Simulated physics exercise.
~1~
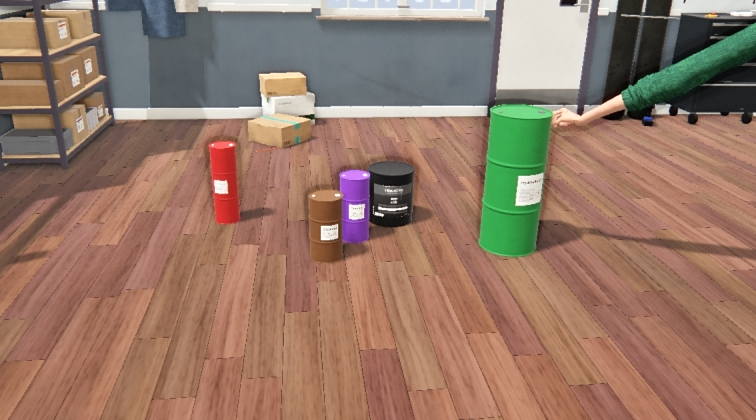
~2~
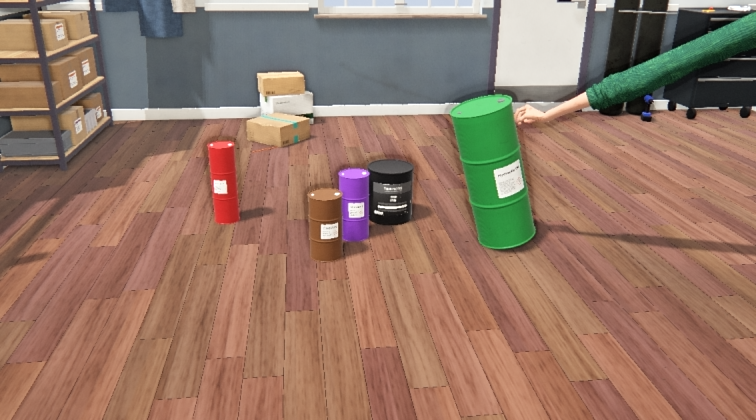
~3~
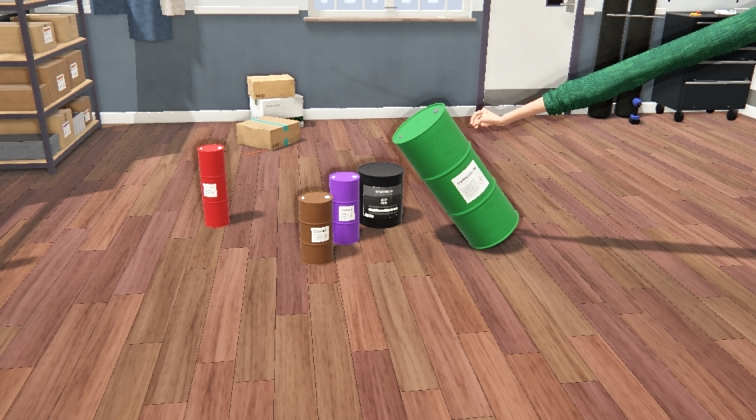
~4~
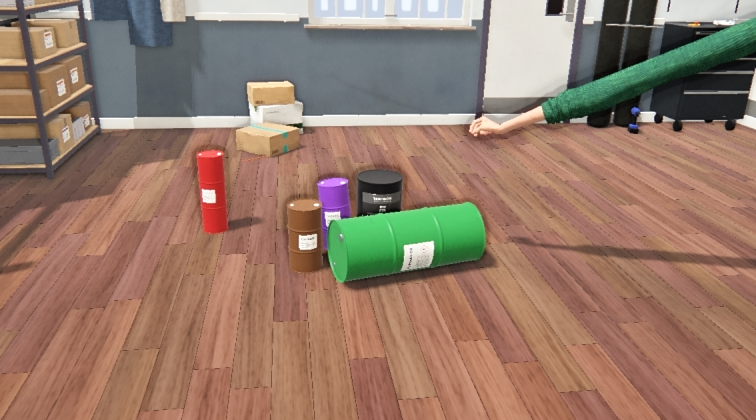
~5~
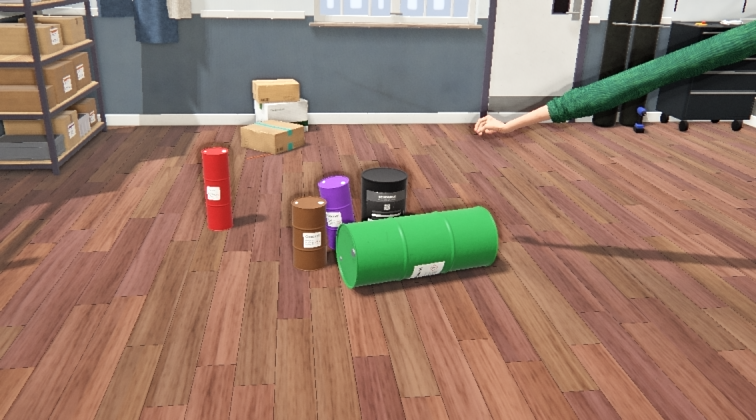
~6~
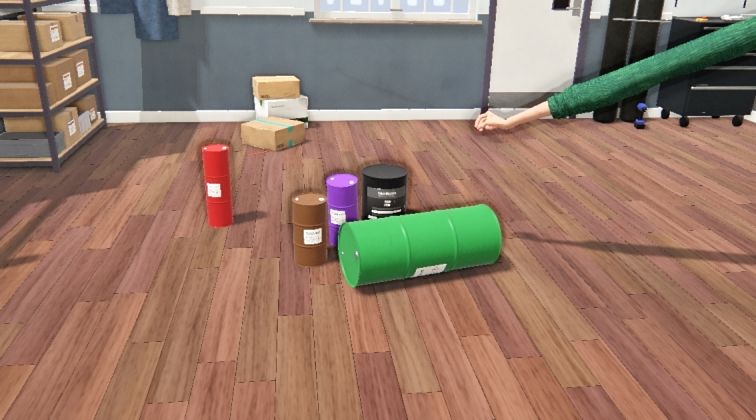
Large green drum tipping left under a hand's push and landing on its side beside smaller upright containers, which stay standing.
